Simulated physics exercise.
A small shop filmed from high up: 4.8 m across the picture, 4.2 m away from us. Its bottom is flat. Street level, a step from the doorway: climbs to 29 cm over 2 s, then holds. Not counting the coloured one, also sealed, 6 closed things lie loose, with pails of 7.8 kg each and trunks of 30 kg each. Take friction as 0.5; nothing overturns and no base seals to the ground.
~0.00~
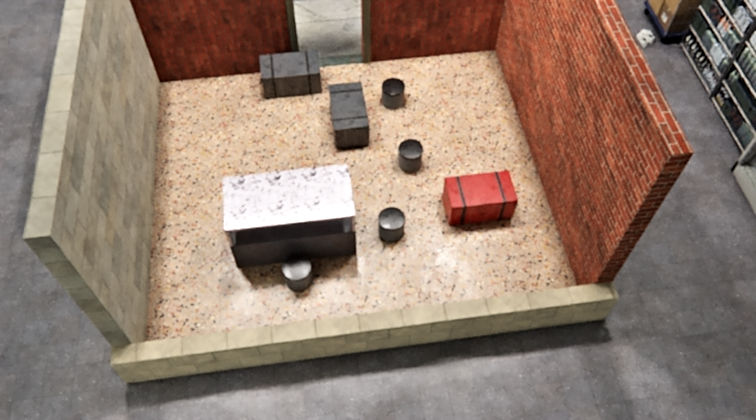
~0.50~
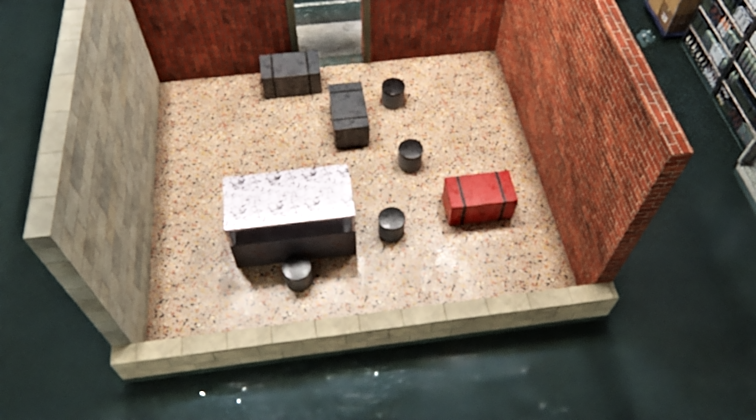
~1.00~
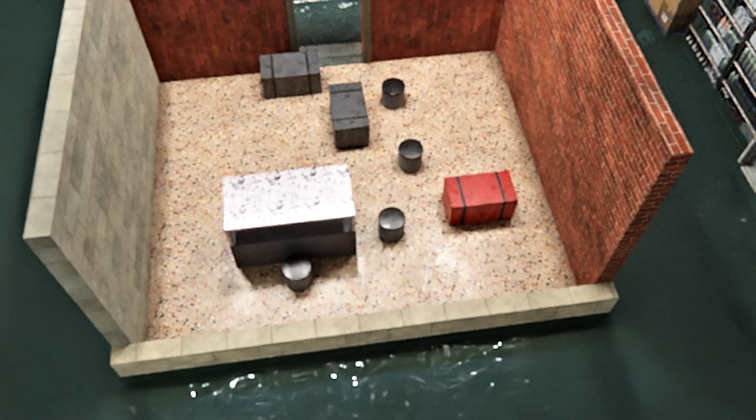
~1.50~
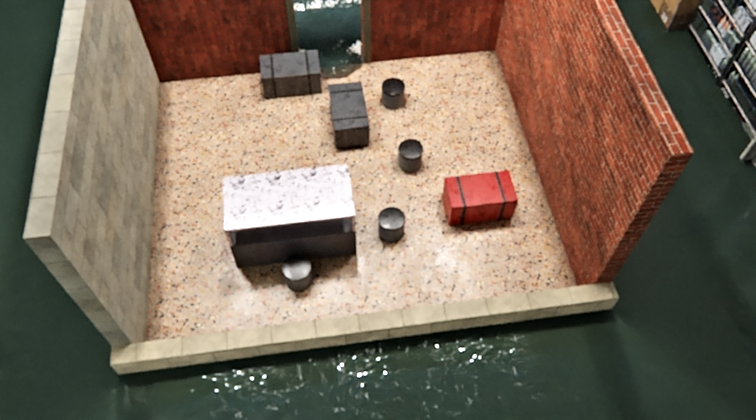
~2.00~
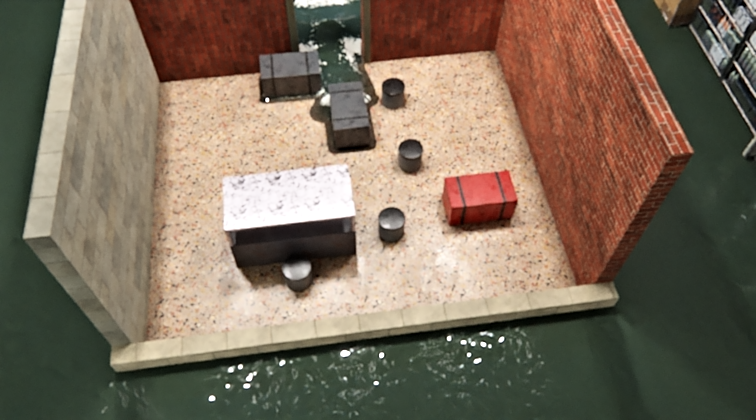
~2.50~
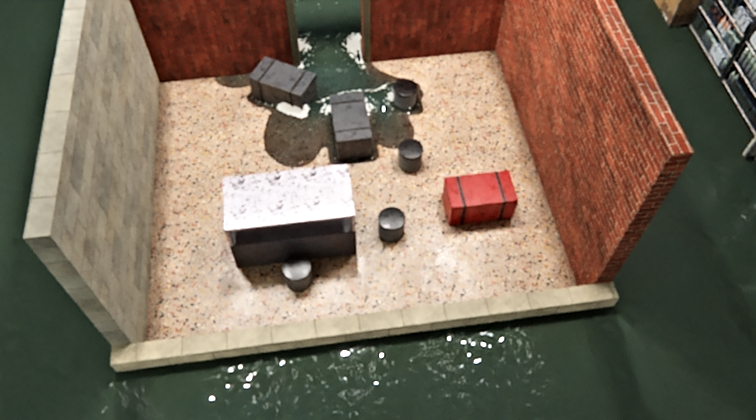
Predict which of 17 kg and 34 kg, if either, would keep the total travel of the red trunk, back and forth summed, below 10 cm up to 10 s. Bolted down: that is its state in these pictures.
My prediction: Neither figure works.
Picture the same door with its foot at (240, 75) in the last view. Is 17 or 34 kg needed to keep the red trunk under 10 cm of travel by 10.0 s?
Just the heavy one.
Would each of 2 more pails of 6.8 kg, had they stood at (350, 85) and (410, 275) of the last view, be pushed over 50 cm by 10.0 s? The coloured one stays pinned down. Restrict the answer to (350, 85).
Result: Exceeds it.
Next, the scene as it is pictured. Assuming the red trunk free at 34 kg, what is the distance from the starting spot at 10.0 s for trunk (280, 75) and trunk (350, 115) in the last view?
They've ended up 100 cm and 250 cm away, in that order.
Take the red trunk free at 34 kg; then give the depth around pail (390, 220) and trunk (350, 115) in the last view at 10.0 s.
About 10 and 16 cm.
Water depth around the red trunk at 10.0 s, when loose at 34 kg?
Something like 17 centimetres.
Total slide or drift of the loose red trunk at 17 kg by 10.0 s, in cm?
It would cover some 300 cm all told.
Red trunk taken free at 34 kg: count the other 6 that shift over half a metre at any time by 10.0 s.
5 in all.
After 3.5 s the red trunk would be 0 cm from its start with 17 kg and 0 cm from its start with 34 kg; 1 cm of water round it then.
After 4.5 s the red trunk would be 32 cm from its start with 17 kg and 1 cm from its start with 34 kg; 5 cm of water round it then.
After 7.0 s the red trunk would be 100 cm from its start with 17 kg and 34 cm from its start with 34 kg; 7 cm of water round it then.
After 10.0 s the red trunk would be 216 cm from its start with 17 kg and 119 cm from its start with 34 kg; 17 cm of water round it then.
